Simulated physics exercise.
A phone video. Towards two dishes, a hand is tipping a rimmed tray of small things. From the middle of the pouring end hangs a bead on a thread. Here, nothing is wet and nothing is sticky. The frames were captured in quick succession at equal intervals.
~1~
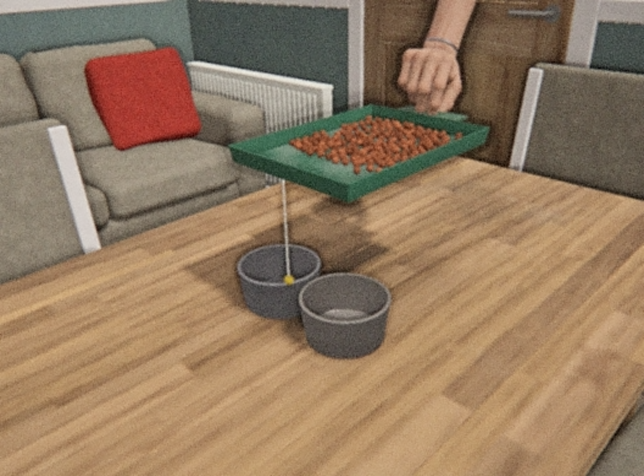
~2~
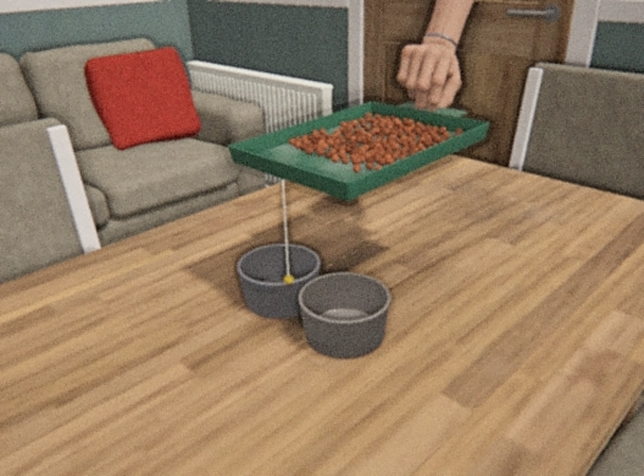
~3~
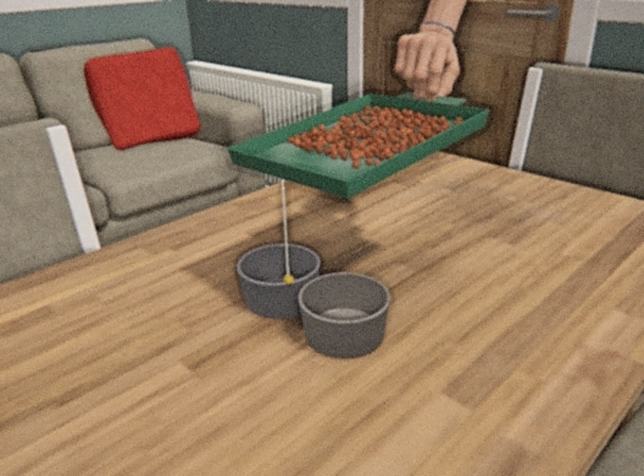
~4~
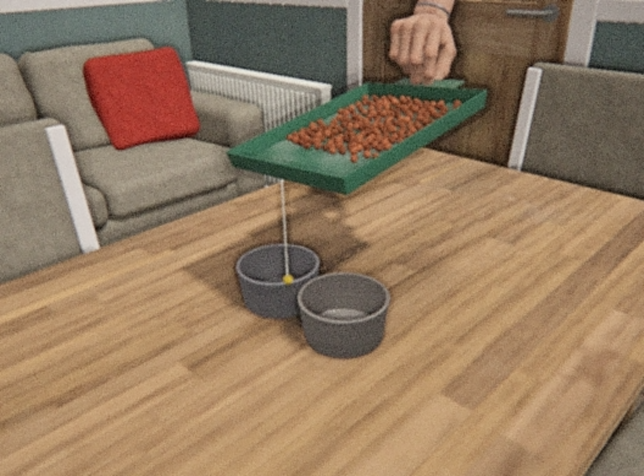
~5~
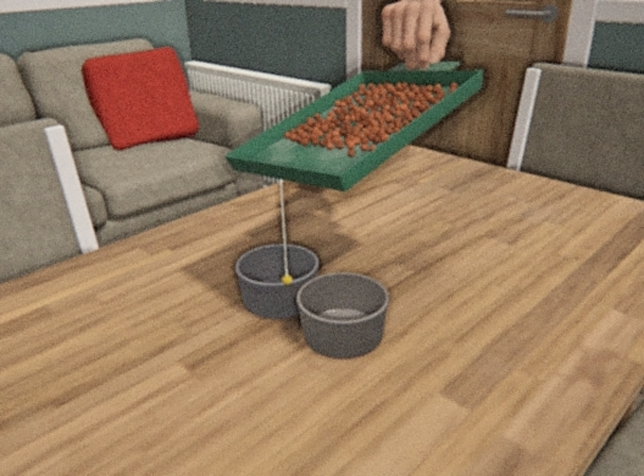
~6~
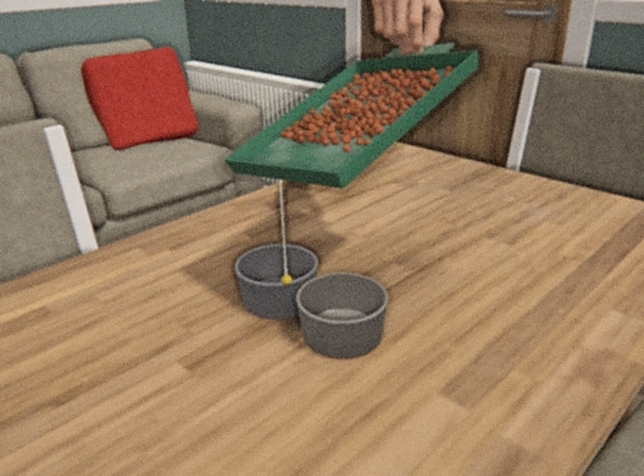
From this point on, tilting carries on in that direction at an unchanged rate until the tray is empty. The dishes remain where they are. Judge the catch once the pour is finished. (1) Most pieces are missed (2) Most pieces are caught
Option 1: Most pieces are missed.
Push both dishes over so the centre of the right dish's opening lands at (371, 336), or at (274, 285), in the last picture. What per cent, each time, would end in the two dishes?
Close to 0 in a hundred, then close to 70 in a hundred.
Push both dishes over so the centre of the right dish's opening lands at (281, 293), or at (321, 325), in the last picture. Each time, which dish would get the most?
Well, the left-side one at the first spot and the left-side one at the second.
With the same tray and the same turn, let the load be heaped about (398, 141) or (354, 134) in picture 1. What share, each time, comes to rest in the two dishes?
Around 20 then around 20 per cent.
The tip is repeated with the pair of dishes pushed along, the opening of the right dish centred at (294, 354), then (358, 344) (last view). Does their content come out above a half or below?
The dishes end up with the lesser share in the first try and the lesser share in the second.
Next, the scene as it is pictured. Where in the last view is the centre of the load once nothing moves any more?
I'd place the middle at about (226, 316).
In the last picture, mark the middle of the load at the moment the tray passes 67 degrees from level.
Roughly at (260, 149).
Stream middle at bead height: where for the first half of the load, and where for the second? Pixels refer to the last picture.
First half (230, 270); second half (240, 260).
Shortly afterwards, tray tipped steeply; all but a few on the tray; only a few outside both; a little in the air.
Next, tray tipped past a quarter turn; the bulk on the tray; only a few in the left dish; near a quarter outside both; a little in the air.
Some moments later, tray tipped past a quarter turn; near a quarter in the left dish; the bulk outside both.
In the end, tray tipped past a quarter turn; none at all in the right dish; near a quarter in the left dish; the bulk outside both.
